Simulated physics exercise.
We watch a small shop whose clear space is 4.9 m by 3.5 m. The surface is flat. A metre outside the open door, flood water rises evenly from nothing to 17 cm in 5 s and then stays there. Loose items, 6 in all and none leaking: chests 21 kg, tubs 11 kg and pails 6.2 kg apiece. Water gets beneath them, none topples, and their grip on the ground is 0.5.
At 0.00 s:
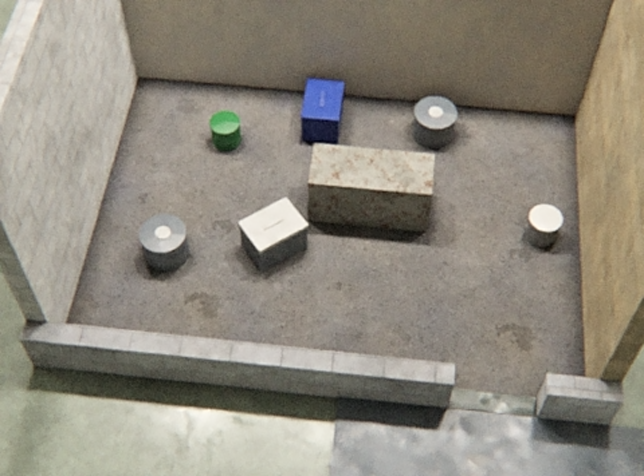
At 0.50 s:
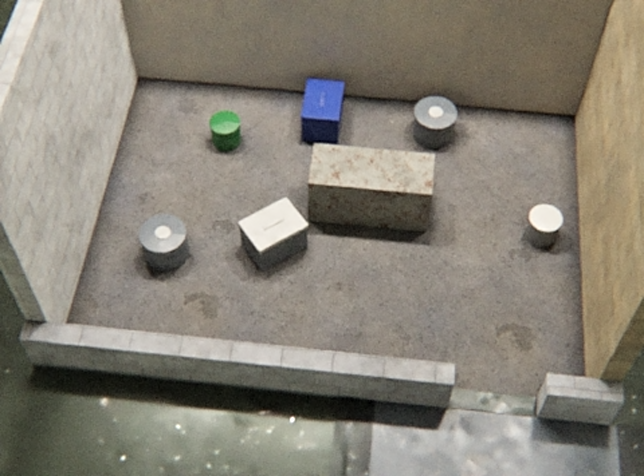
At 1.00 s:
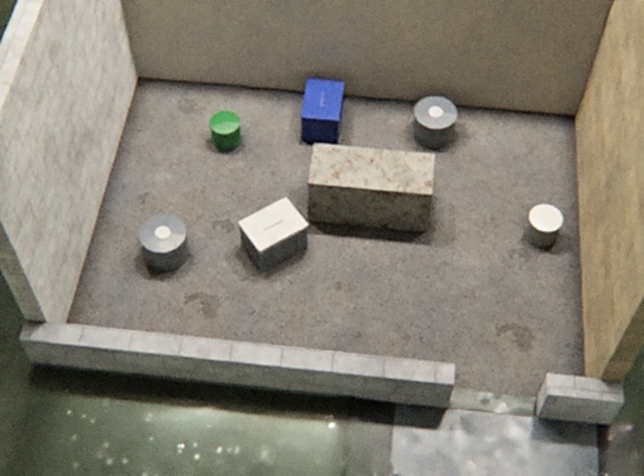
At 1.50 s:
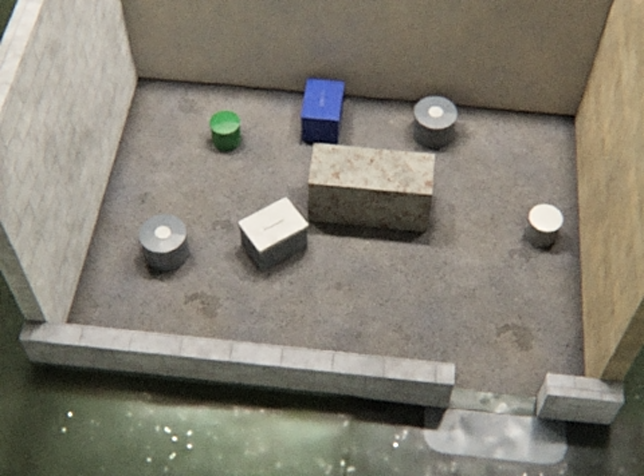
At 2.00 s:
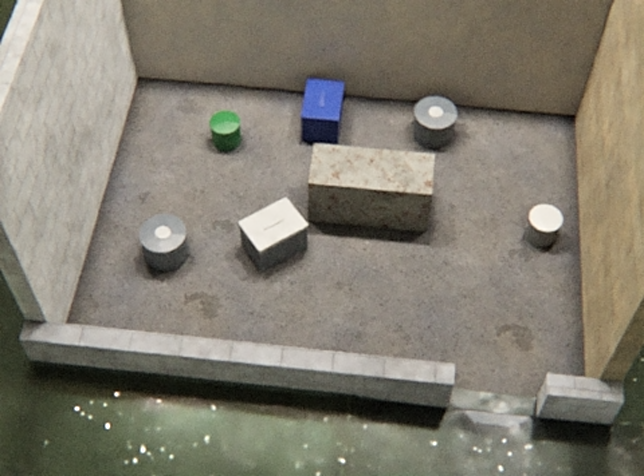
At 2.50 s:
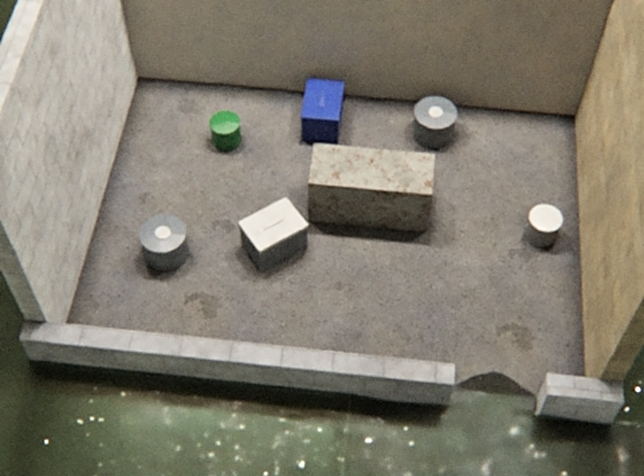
Dark water spreads outside a walled room up to its doorway while the items inside stay still.
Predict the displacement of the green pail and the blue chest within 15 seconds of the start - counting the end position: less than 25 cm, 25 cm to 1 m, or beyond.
The green pail barely shifts; the blue chest stays put.
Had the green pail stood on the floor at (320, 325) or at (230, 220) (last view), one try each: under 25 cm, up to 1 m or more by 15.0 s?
In turn: It stays put; it holds its place.
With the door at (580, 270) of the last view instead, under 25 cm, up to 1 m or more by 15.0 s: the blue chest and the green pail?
In that case the blue chest holds its place, the green pail holds its place.
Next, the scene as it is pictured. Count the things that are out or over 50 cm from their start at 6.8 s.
0 of them.
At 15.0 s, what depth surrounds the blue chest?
About 5 cm.
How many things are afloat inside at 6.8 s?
I count 0.
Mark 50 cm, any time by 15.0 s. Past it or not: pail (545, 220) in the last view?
It is more.
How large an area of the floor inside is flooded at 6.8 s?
About 8.0 m2.
After 3.5 s the green pail is near (225, 122), 0.0 m from its start, aground; the blue chest is near (323, 99), 0.0 m from its start, aground; 0 afloat.
After 6.8 s the green pail is near (225, 122), 0.0 m from its start, aground; the blue chest is near (323, 99), 0.0 m from its start, aground; 0 afloat.
After 11.0 s the green pail is near (225, 122), 0.0 m from its start, aground; the blue chest is near (323, 99), 0.0 m from its start, aground; 2 afloat.
After 15.0 s the green pail is near (225, 122), 0.0 m from its start, aground; the blue chest is near (323, 99), 0.0 m from its start, aground; 2 afloat.
